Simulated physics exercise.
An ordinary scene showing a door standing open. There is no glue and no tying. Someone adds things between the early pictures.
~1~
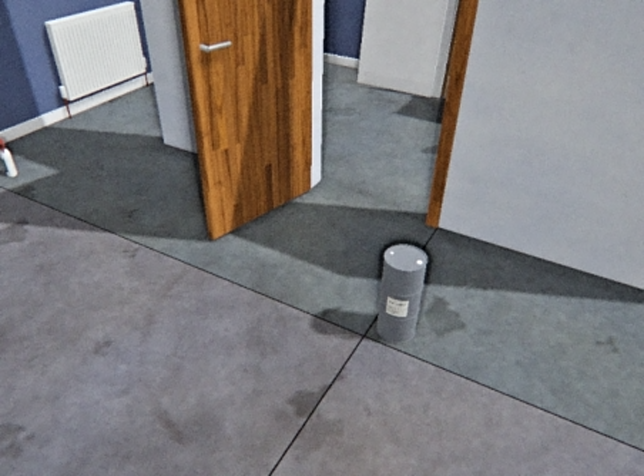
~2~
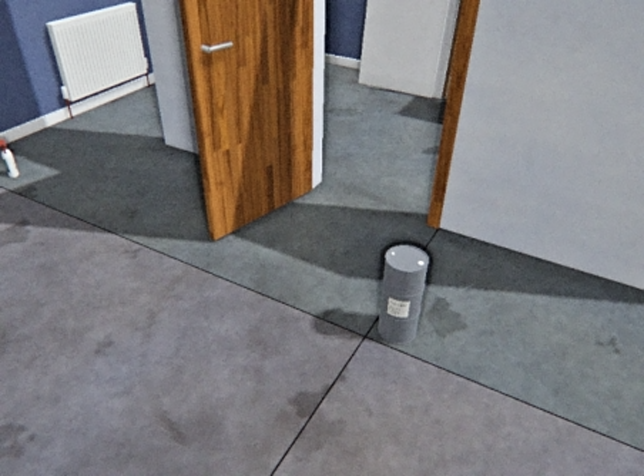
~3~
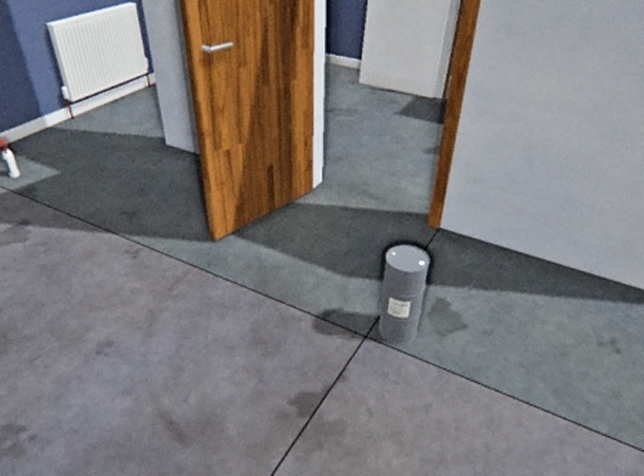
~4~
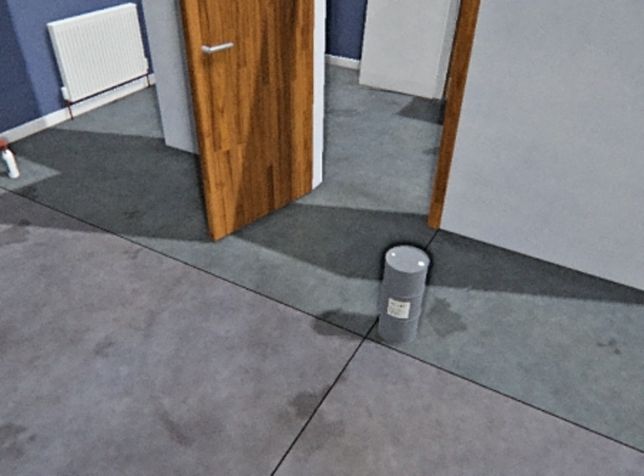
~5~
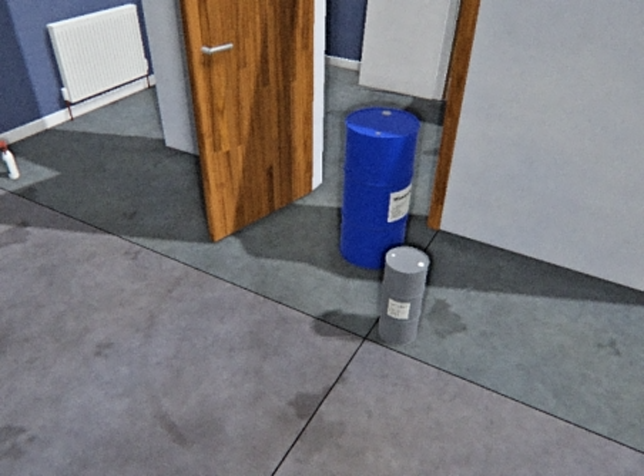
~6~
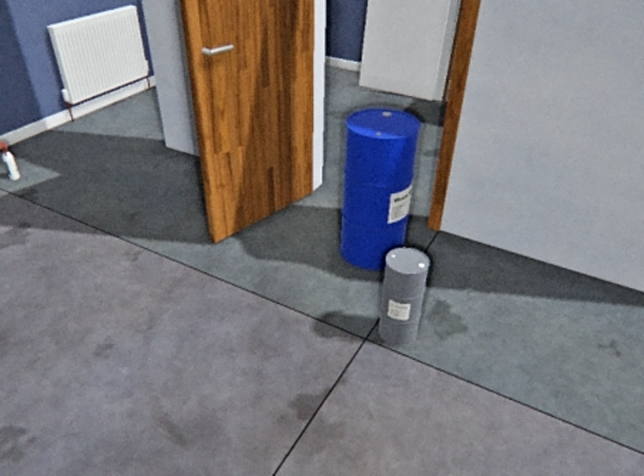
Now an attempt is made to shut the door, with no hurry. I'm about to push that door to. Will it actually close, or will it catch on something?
Sure enough, the door halts early here.
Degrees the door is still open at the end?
Roughly 45°.
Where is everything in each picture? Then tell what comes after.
In the first picture, door wide open and still; grey canister (401, 295).
In the second picture, door wide open and still; grey canister (402, 296).
In the third picture, door wide open and still; grey canister (402, 296).
In the fourth picture, door wide open and still; grey canister (402, 296).
In the fifth picture, door wide open and still; grey canister (402, 297).
In the sixth picture, door wide open and still; blue drum (377, 192); grey canister (402, 298).
Then, 0.70 s on from there, open by 86°.
Then, 1.20 s on from there, open by 64°.
In the end, open by 47°; both unmoved. At the end, from the last picture's camera, blue drum near (377, 192).
